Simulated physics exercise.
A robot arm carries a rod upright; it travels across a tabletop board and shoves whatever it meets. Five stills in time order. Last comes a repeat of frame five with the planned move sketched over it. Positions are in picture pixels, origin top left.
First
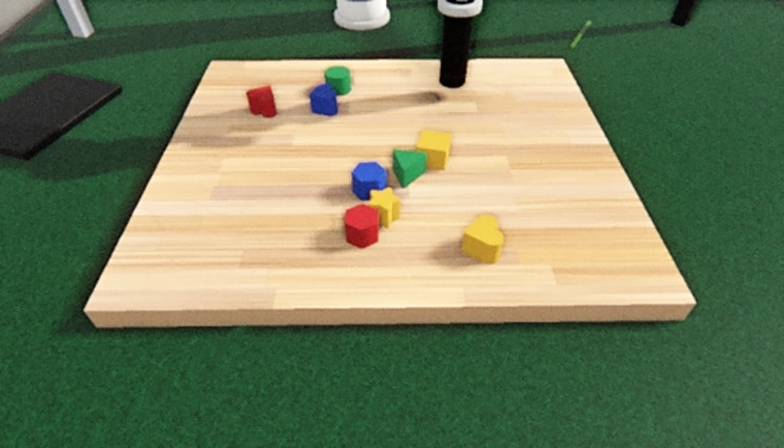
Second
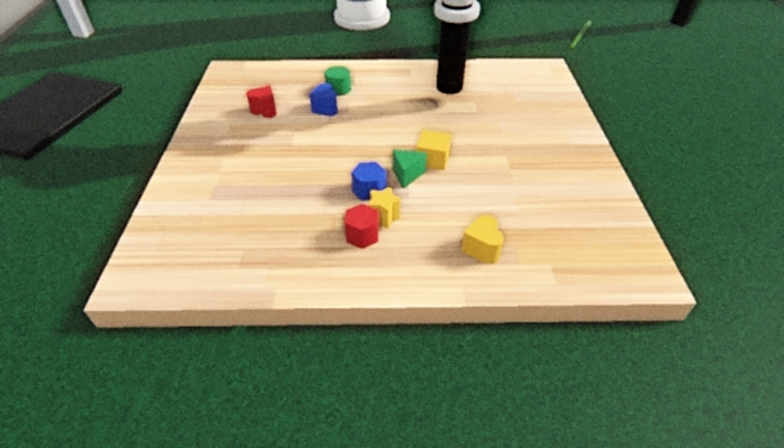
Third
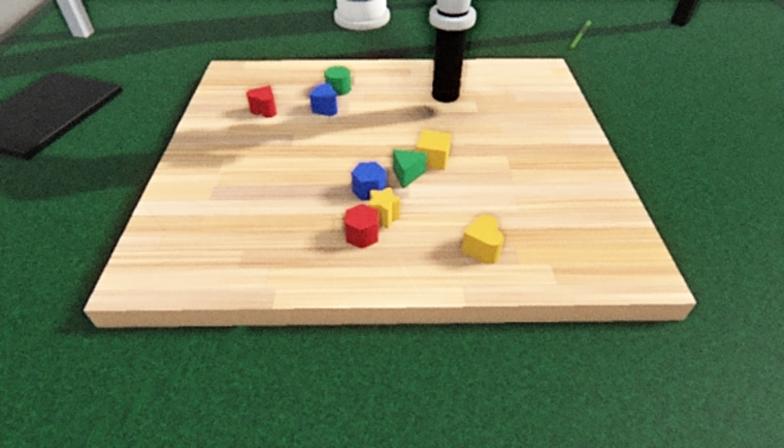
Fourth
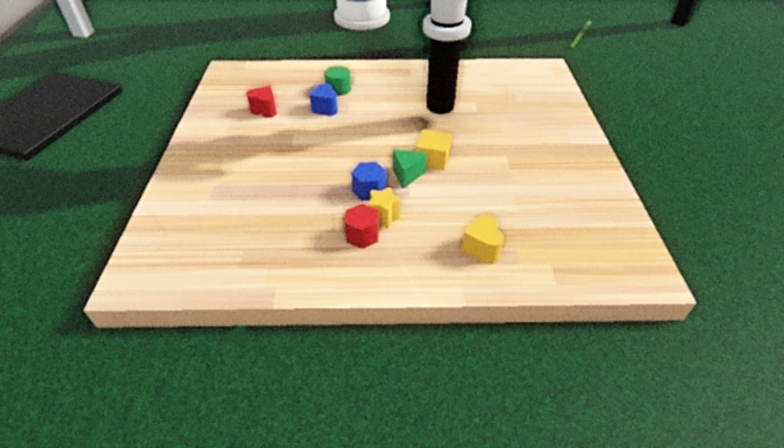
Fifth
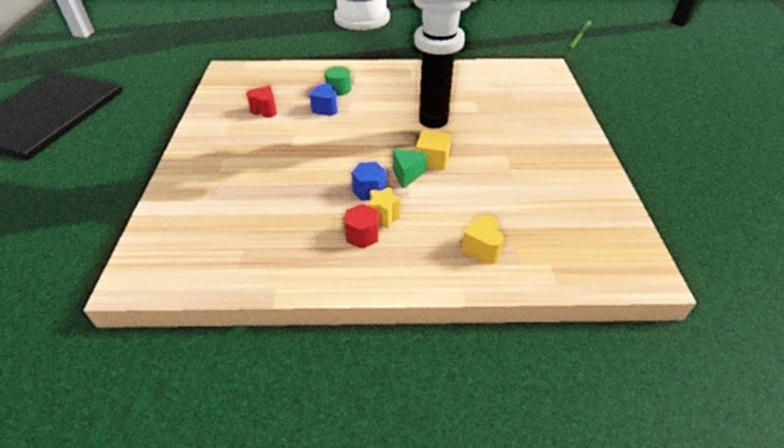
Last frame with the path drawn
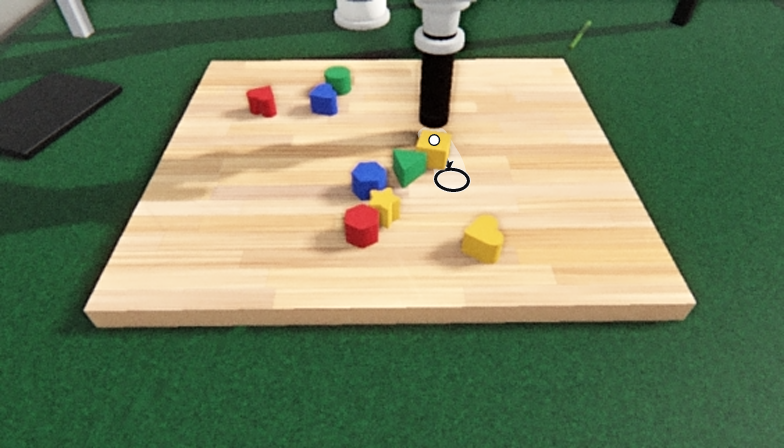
A black rod moves slowly toward the yellow block across a wooden board holding colored blocks.
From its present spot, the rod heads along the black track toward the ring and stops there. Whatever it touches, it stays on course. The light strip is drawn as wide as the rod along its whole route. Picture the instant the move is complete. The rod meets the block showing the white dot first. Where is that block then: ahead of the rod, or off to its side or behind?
By the time the path ends, the block showing the white dot is still sitting right in front of the rod.
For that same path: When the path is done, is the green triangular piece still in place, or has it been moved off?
Moved off its spot.
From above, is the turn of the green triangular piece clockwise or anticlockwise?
It twists clockwise.
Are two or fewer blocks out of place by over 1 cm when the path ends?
It seems so.
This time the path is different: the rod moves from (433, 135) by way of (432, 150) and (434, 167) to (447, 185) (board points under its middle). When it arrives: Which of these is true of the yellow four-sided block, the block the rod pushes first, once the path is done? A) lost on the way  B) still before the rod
B.
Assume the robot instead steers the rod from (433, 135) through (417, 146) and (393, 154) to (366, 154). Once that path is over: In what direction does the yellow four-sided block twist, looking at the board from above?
It twists against the clock when seen from above.
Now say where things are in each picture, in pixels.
Tip of the rod (452, 82), middles of tops, green triangular piece (408, 157), yellow four-sided block (434, 140), in the first frame.
Rod (449, 88), nothing pushed, in the second frame.
Rod (445, 96), nothing pushed, in the third frame.
Rod (440, 107), nothing pushed, in the fourth frame.
Rod (433, 121), green triangular piece (408, 157), yellow four-sided block (434, 140), in the fifth frame.
The line goes from (433, 135) over (445, 156) to (452, 180); the dot is on the yellow four-sided block.
What follows on the original path. One third of the way, rod (442, 135); yellow four-sided block (436, 147).
Two thirds of the way, rod (449, 150); green triangular piece (404, 165), turned 50° clockwise; yellow four-sided block (438, 163), turned 25° clockwise.
At the end, rod (454, 166); green triangular piece (405, 172), turned 80° clockwise; yellow four-sided block (440, 180), turned 30° clockwise.
